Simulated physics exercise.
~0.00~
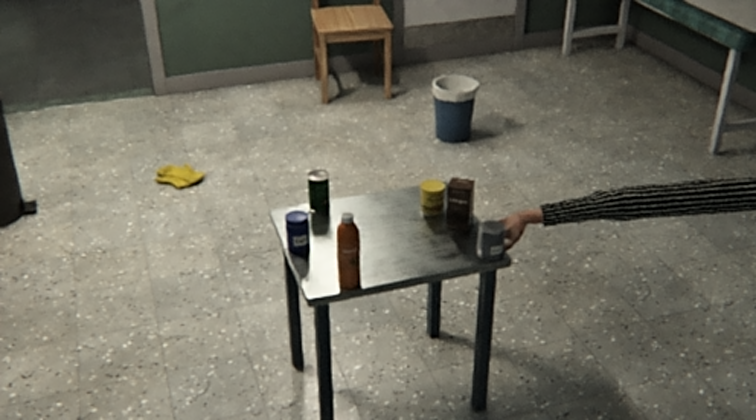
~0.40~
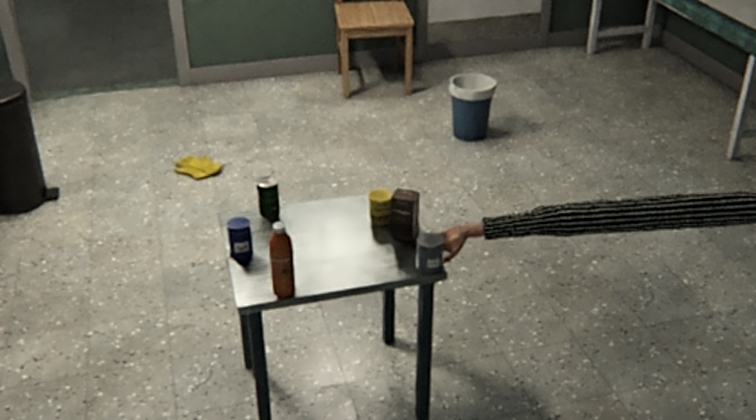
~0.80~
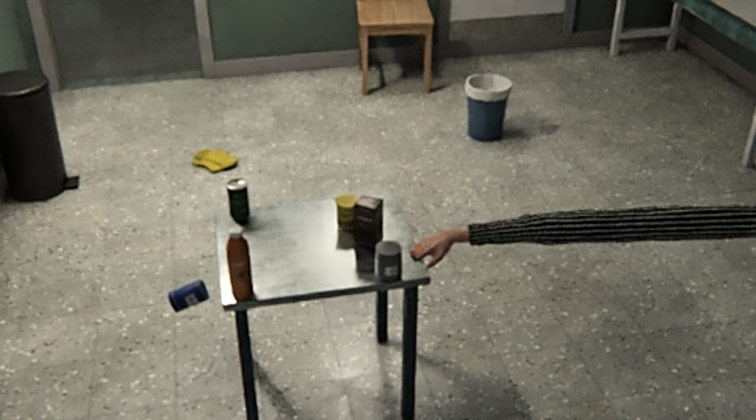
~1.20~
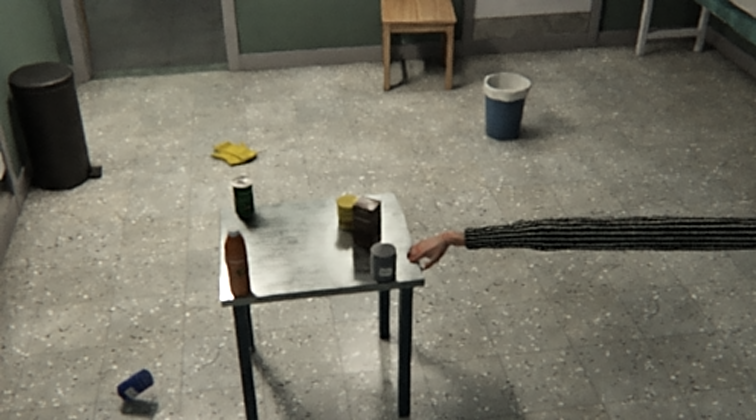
In this clip, a hand in a striped sleeve drags a small metal table holding six containers to the left, and when it stops, the blue jar tips off the left edge and falls to the floor, while the other five remain upright on top.
